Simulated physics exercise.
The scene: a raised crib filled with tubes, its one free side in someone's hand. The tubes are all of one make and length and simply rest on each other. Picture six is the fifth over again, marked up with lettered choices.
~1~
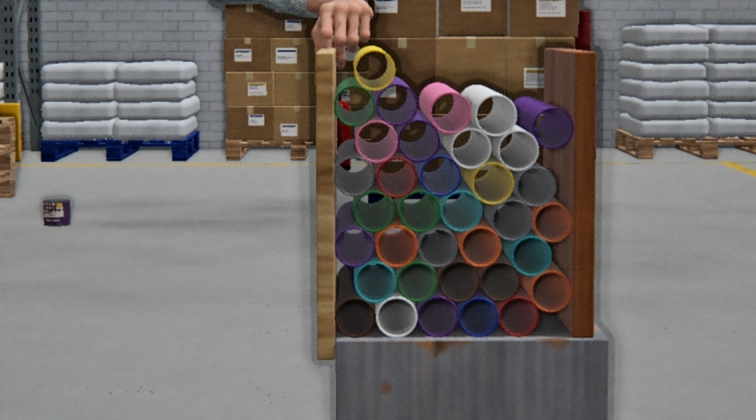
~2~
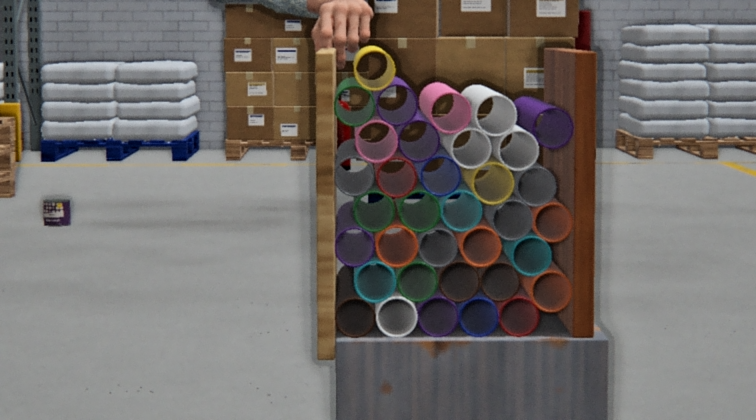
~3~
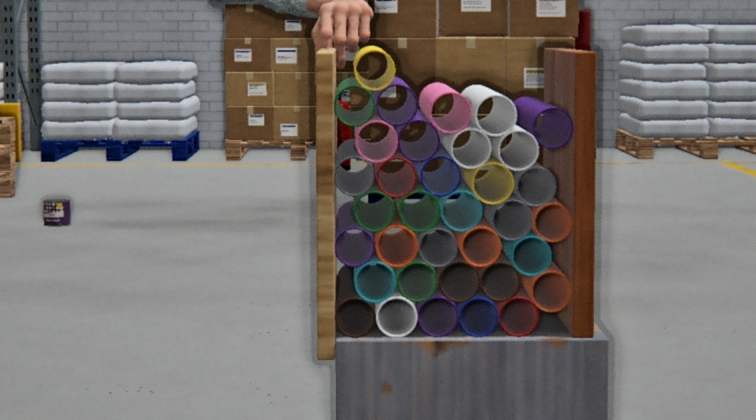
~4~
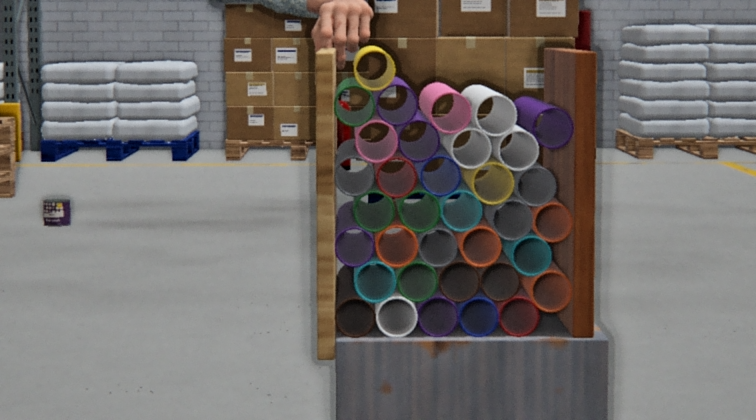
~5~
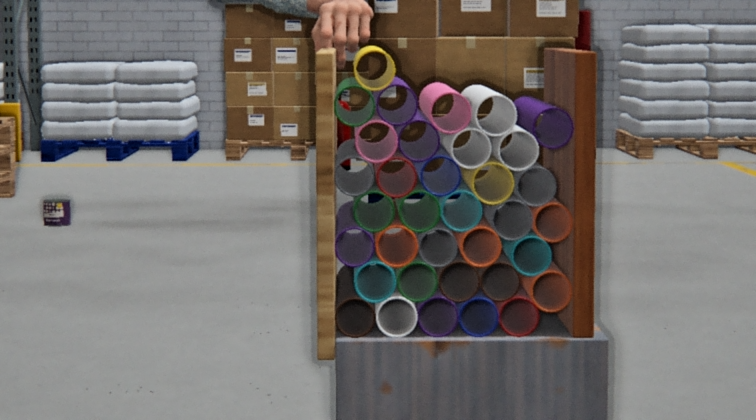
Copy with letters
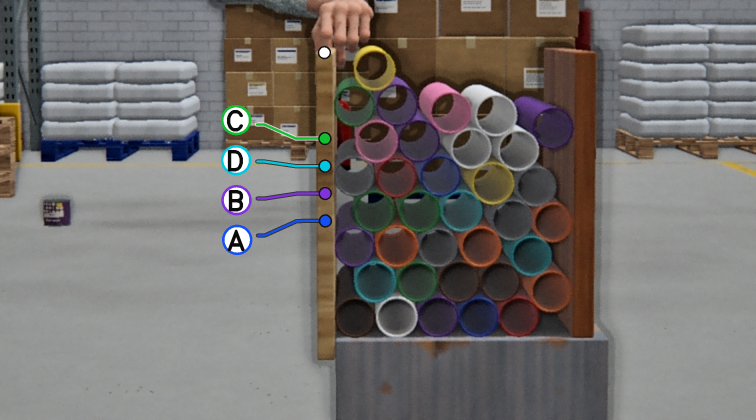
A hand rests atop the left side board of a crib of colourful tubes, nothing moving.
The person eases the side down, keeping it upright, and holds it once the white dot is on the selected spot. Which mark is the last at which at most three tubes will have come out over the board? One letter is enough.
Lower it to B and no more.
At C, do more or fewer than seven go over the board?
Fewer than seven.
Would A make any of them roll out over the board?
At A: Yes.
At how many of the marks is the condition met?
Three of them.
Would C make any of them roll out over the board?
No, at C.
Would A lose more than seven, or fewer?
At A, fewer than seven.
On the marked copy, A at (325, 221); B at (325, 194); C at (325, 139); D at (325, 166); the white dot at (324, 53).
Taking B. A third of the way, top of the board (333, 117).
Two thirds of the way, top of the board (334, 190).
When it is over, top of the board (334, 193), two out over the board.
As for the rest, A more than three out over the board; C none out over the board; D two out over the board.
